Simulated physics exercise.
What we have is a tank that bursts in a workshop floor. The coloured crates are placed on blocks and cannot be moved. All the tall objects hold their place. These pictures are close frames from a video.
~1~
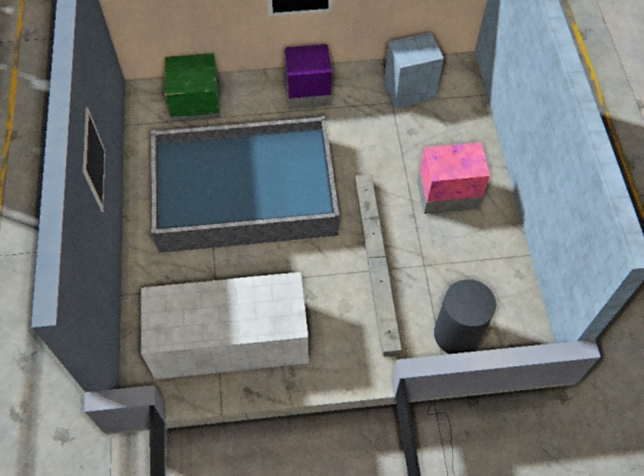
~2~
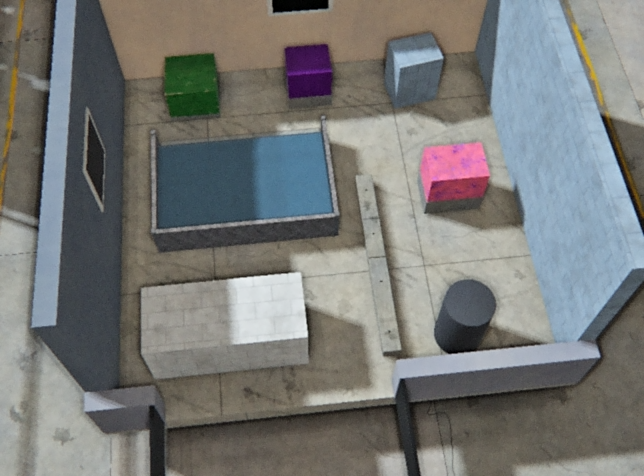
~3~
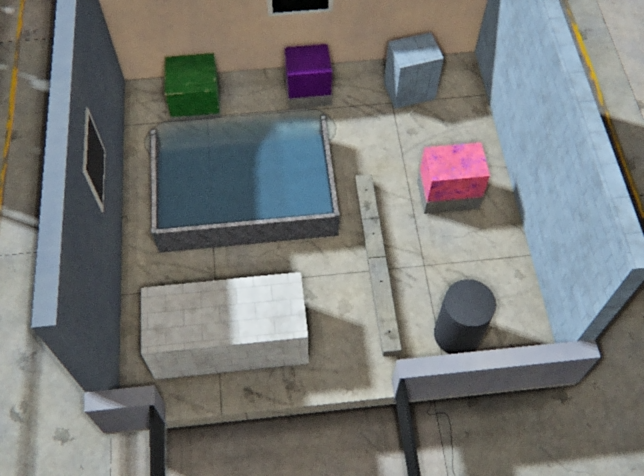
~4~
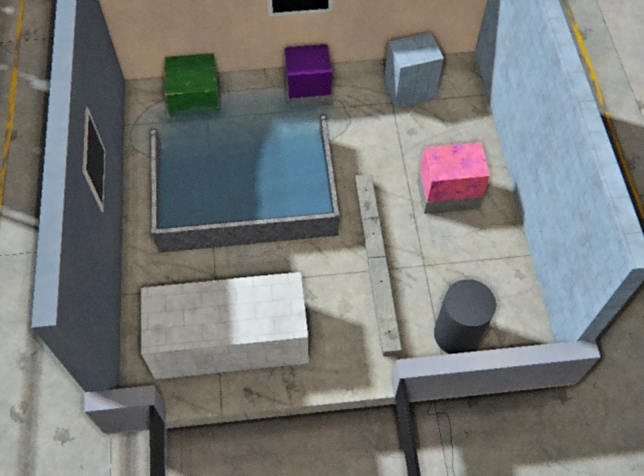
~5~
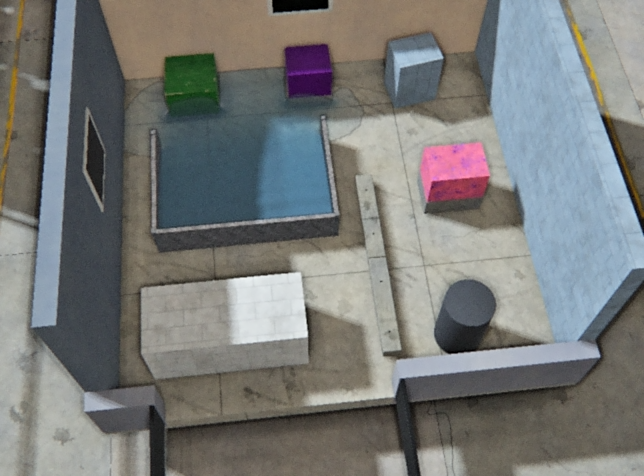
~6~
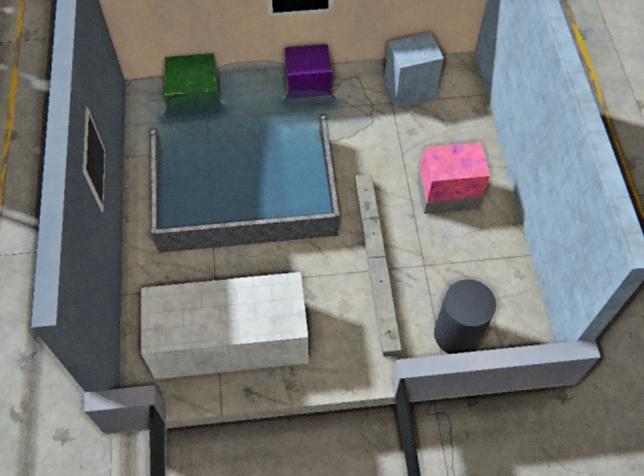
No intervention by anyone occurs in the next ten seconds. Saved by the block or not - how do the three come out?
They come out like this: The pink crate dry, the green crate wet, the purple crate wet.
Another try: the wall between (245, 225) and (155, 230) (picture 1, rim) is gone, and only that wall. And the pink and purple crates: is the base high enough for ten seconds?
Log: Pink crate stays clear; purple crate stays clear.
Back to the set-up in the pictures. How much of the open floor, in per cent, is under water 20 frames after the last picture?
Share estimate: About 50 per cent.
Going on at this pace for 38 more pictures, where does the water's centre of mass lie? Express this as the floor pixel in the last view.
Somewhere around (297, 173) in the last view.
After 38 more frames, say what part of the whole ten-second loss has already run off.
Roughly 30 percent of it.
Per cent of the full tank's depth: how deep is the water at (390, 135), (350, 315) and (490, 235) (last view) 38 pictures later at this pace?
Going in order, roughly 8, 0 and 6 %.
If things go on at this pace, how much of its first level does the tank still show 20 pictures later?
That would be roughly 32 per cent.
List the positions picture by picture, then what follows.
In the first picture, still water in the tank at (243, 176).
In the second picture, the front is at a hidden place, out from the gap on the tank's far side.
In the third picture, the front is at (151, 139), out from the gap on the tank's far side.
In the fourth picture, the front is at (140, 128), out from the gap on the tank's far side.
In the fifth picture, the front is at (140, 101), out from the gap on the tank's far side.
In the sixth picture, the front is at (140, 79), out from the gap on the tank's far side.
A moment on, water covers 25 % of the floor; the pink crate not reached, the green crate water round its plinth, the purple crate water round its plinth.
Next, water covers 40 % of the floor; the pink crate not reached, the green crate water round its plinth, the purple crate water round its plinth.
Then, water covers 50 % of the floor; the pink crate water round its plinth, the green crate water round its plinth, the purple crate water round its plinth.
Later, water covers 80 % of the floor; the pink crate water round its plinth, the green crate water round its plinth, the purple crate water round its plinth.
In the end, water covers 95 % of the floor; the pink crate stayed above the water, the green crate was topped, the purple crate was topped.
